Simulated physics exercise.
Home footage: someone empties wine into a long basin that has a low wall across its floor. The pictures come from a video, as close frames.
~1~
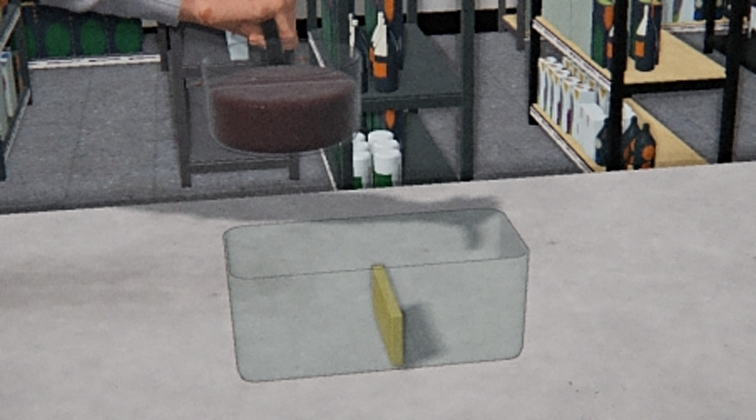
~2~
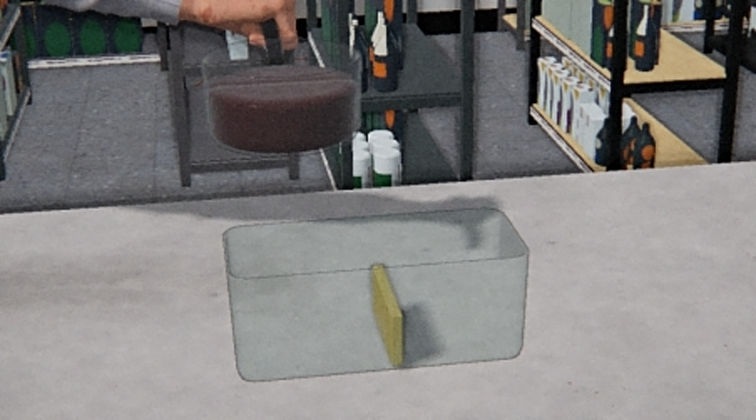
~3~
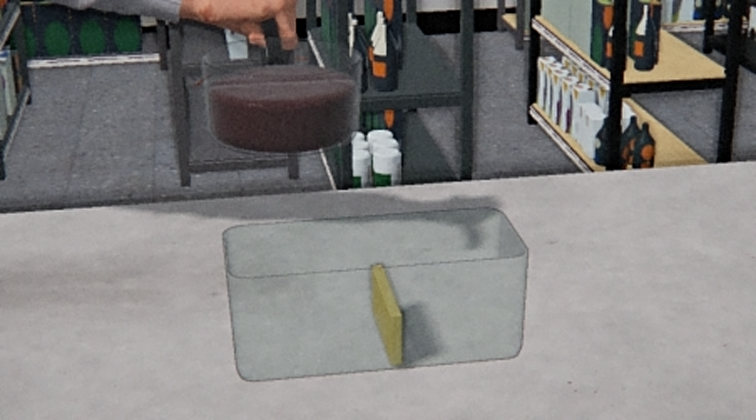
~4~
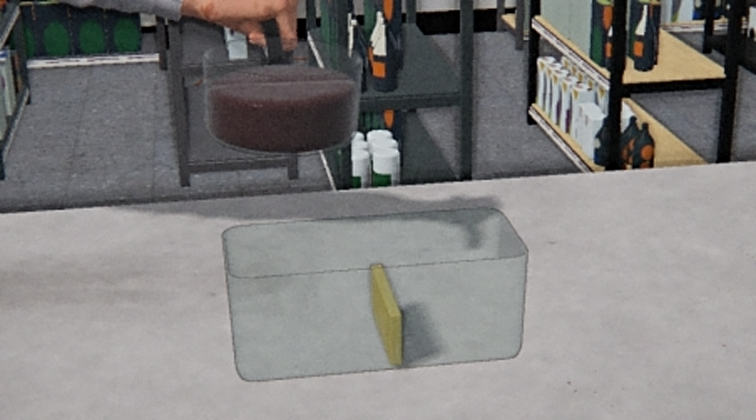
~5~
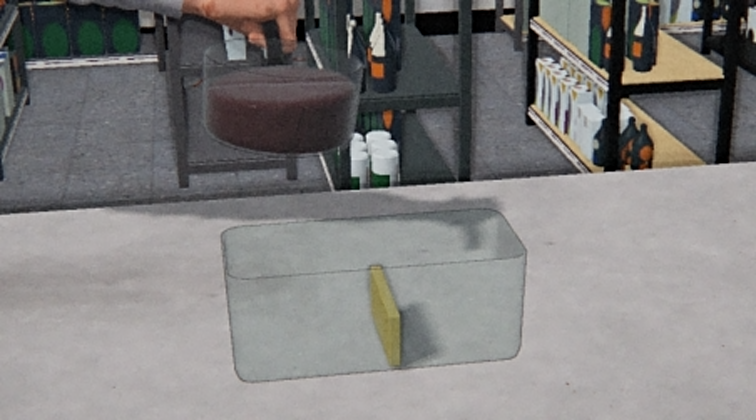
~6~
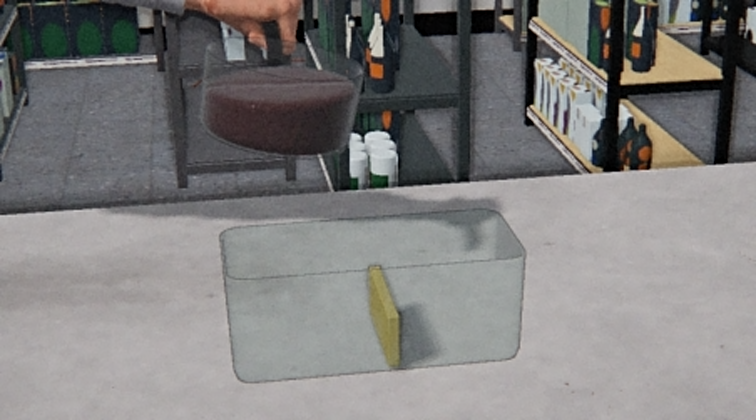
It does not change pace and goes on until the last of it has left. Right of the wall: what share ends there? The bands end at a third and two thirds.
Past two thirds.
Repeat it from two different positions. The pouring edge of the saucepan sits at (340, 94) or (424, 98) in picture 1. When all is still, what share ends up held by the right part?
Start one gives some 60 %, start two some 95 %.
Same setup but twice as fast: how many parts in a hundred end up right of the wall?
It comes to some 60 per cent.
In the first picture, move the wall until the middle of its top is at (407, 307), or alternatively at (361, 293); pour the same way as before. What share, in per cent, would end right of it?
60 per cent first, then 95 per cent.
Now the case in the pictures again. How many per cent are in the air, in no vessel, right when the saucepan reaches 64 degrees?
Somewhere around 30 per cent of it.
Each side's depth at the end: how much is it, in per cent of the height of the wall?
Left part: 10 per cent, right part: 70 per cent.
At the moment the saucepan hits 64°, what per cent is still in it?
Around 70 percent remains.
A moment on, the saucepan is tipped part way and 69 per cent is still to pour, 0 is left of the wall and 3 right of it.
Next, the saucepan is tipped on its side and 16 per cent is still to pour, 2 is left of the wall and 67 right of it.
Then the saucepan is tipped right over and 2 per cent is still to pour, 14 is left of the wall and 82 right of it.
Later the saucepan is tipped right over and 0 per cent is still to pour, 17 is left of the wall and 83 right of it.
At rest 17 per cent lies left of the wall, 82 right of it and 1 outside.
